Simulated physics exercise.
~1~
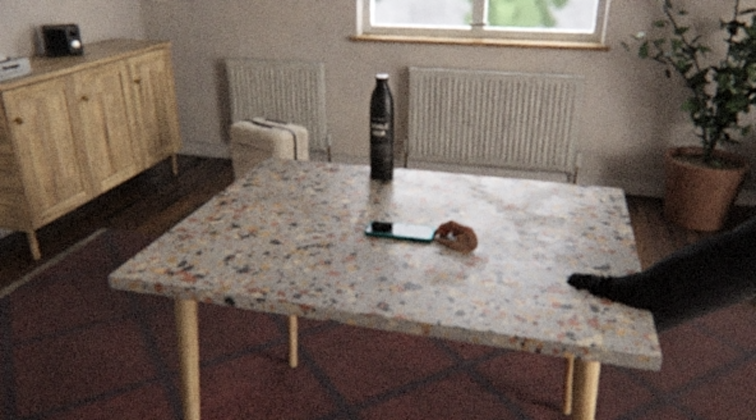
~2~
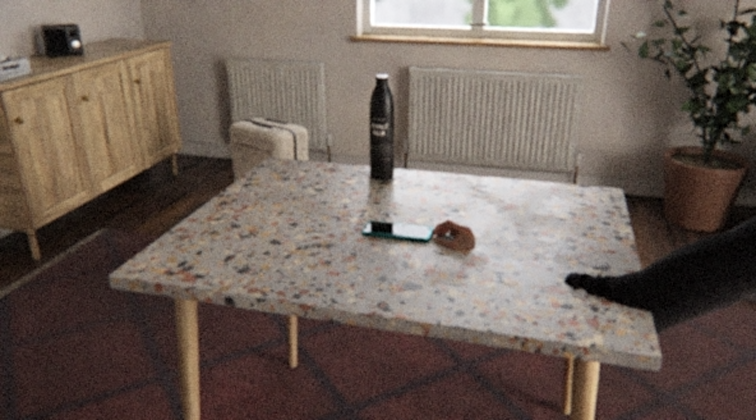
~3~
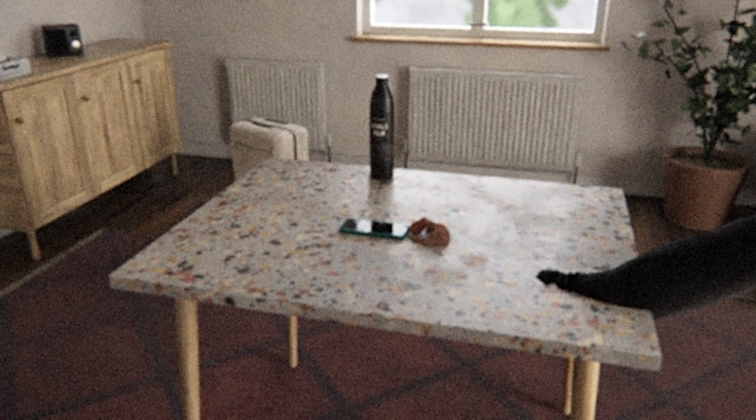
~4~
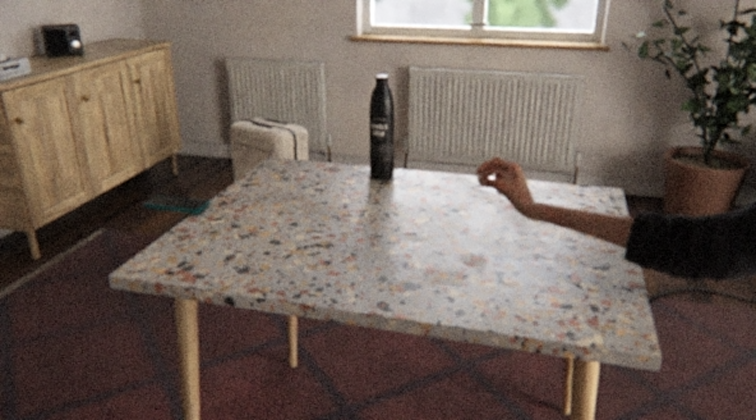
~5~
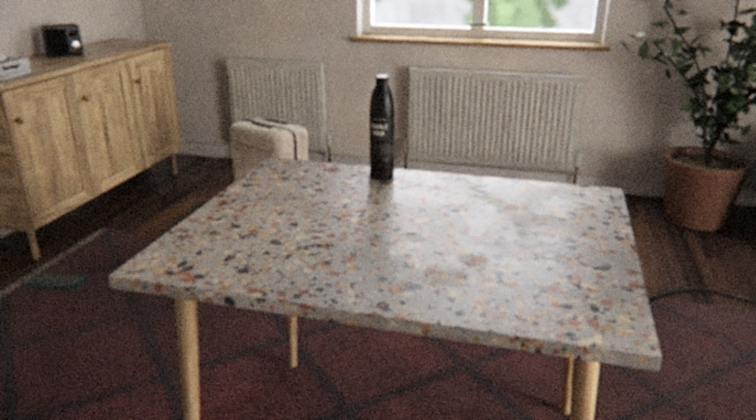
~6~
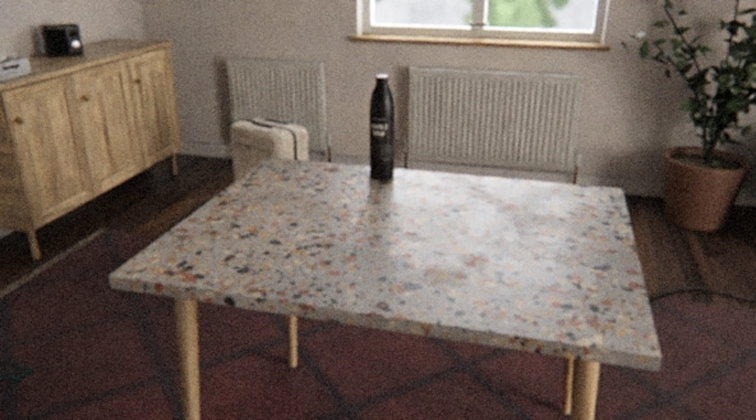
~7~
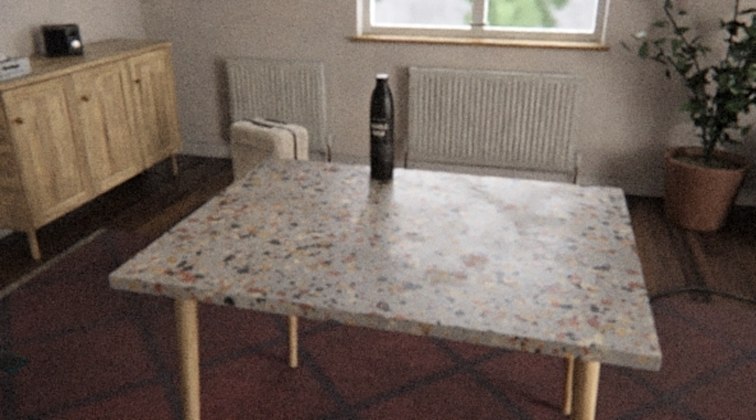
To begin with, a turquoise phone lies near the middle of a speckled table, with a hand curled at its right end and a black bottle standing behind. The phone barely shifts at first, then the hand pushes it a little to the left. Next it shoots across the tabletop and off the left side, while the hand, now empty, draws back to the right. The phone drops toward the floor at the left as the arm leaves the view. By the end, the phone is off the table and out of sight, and only the bottle stands on top.
